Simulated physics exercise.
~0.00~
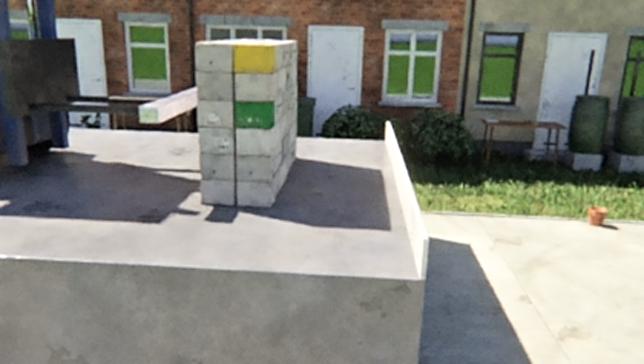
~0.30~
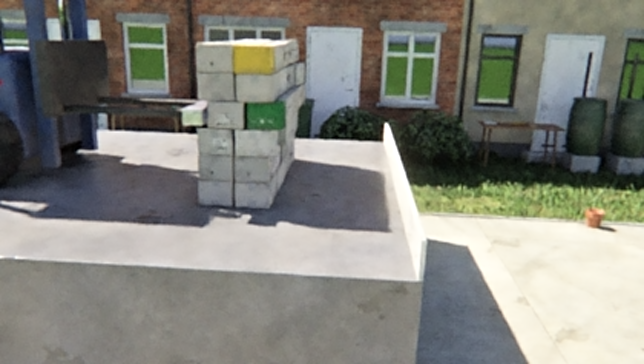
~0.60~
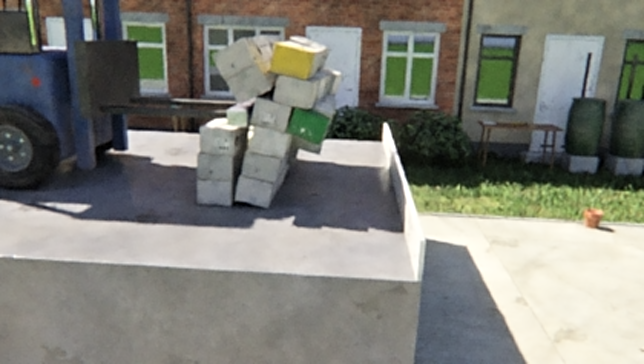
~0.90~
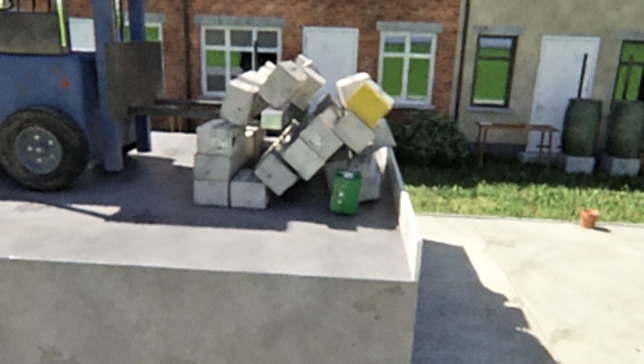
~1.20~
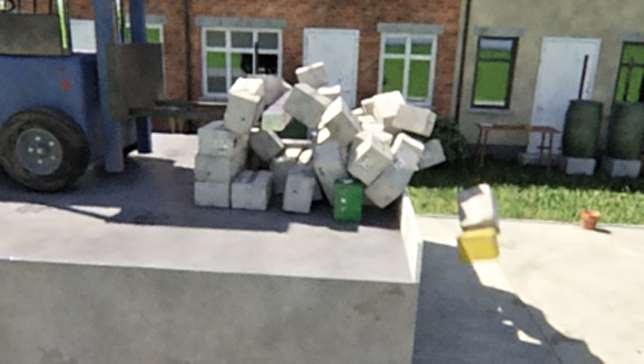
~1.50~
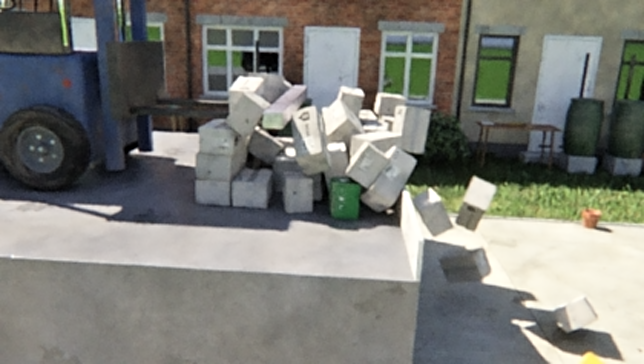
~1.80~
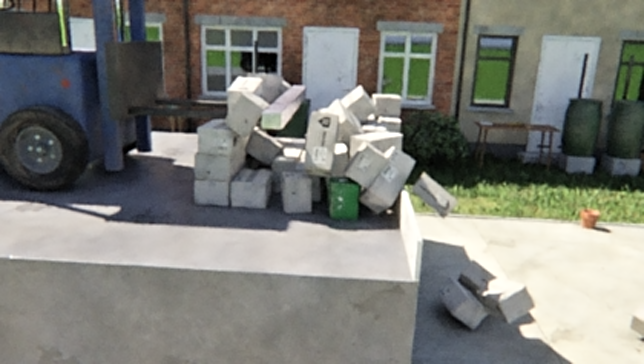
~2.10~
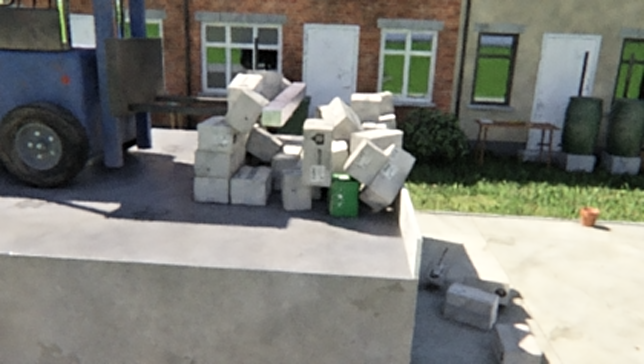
The footage shows a blue lift truck pushing a beam into a stack of pale blocks on a raised platform, toppling it to the right; several, including the yellow one, tumble over the low edge board, while most, including the green one, settle in a heap on the platform.
